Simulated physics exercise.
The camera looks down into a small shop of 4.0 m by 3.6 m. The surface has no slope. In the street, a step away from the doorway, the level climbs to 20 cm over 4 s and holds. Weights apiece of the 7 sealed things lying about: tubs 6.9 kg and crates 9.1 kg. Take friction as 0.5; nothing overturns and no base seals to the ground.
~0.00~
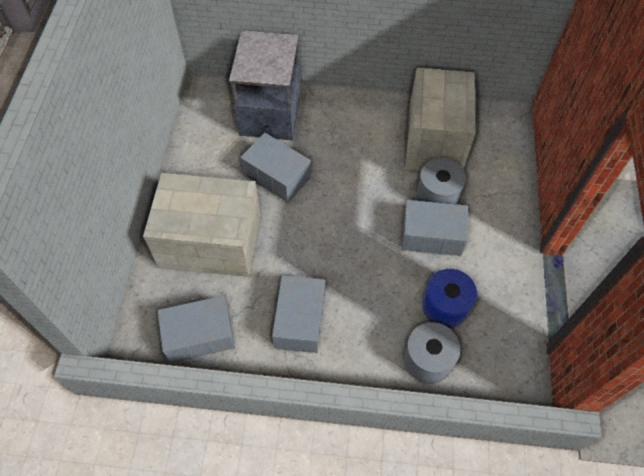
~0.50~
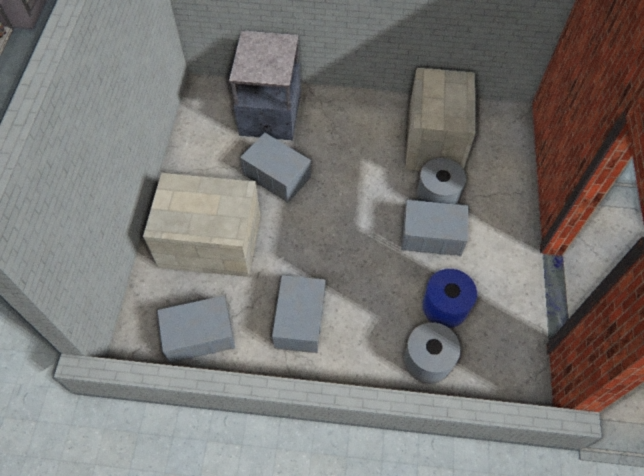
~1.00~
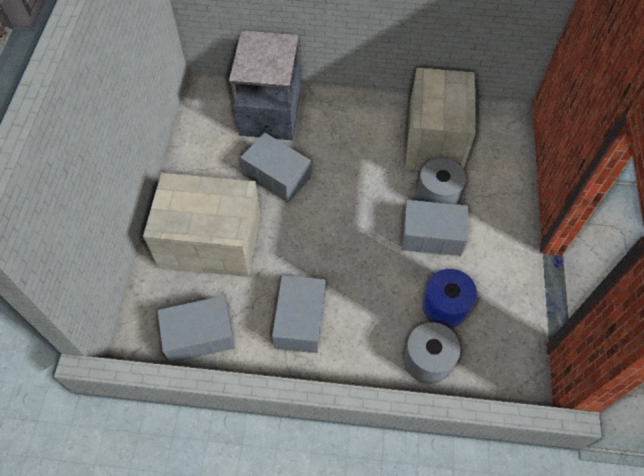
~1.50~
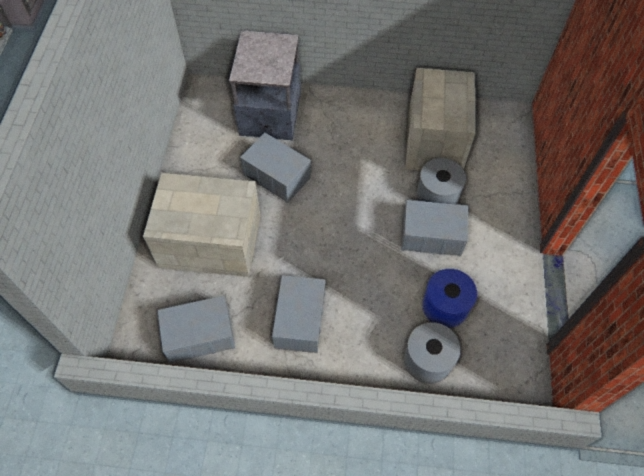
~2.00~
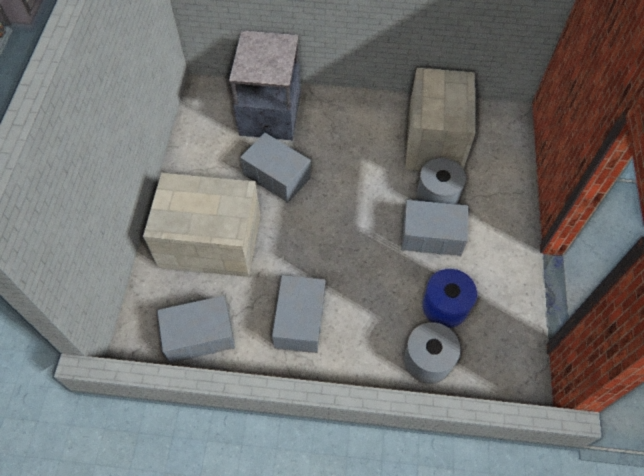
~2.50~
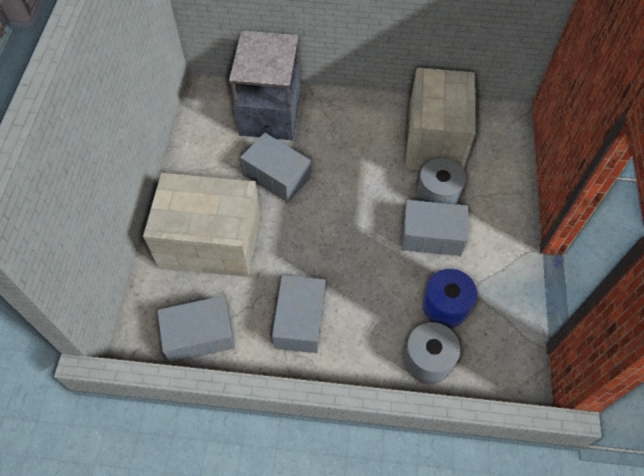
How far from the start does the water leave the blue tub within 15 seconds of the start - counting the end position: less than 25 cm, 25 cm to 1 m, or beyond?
Blue tub travels far.
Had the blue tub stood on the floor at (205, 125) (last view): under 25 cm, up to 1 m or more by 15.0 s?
It is nudged along.
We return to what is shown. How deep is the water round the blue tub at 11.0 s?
About 11 cm.
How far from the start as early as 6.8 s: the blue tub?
About 150 cm.
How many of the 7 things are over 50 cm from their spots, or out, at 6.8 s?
By then 4.
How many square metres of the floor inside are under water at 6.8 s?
Roughly 12 m2.
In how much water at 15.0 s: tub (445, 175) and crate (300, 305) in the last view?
Roughly 9 and 14 cm.
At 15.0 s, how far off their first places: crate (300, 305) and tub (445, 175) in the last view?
In that order: 40 cm, 60 cm.
After 3.5 s the blue tub is near (437, 292), 0.1 m from its start, aground; 0 afloat.
After 6.8 s the blue tub is near (277, 252), 1.6 m from its start, afloat; 4 afloat.
After 11.0 s the blue tub is near (291, 223), 1.6 m from its start, afloat; 7 afloat.
After 15.0 s the blue tub is near (393, 81), 2.5 m from its start, afloat; 7 afloat.
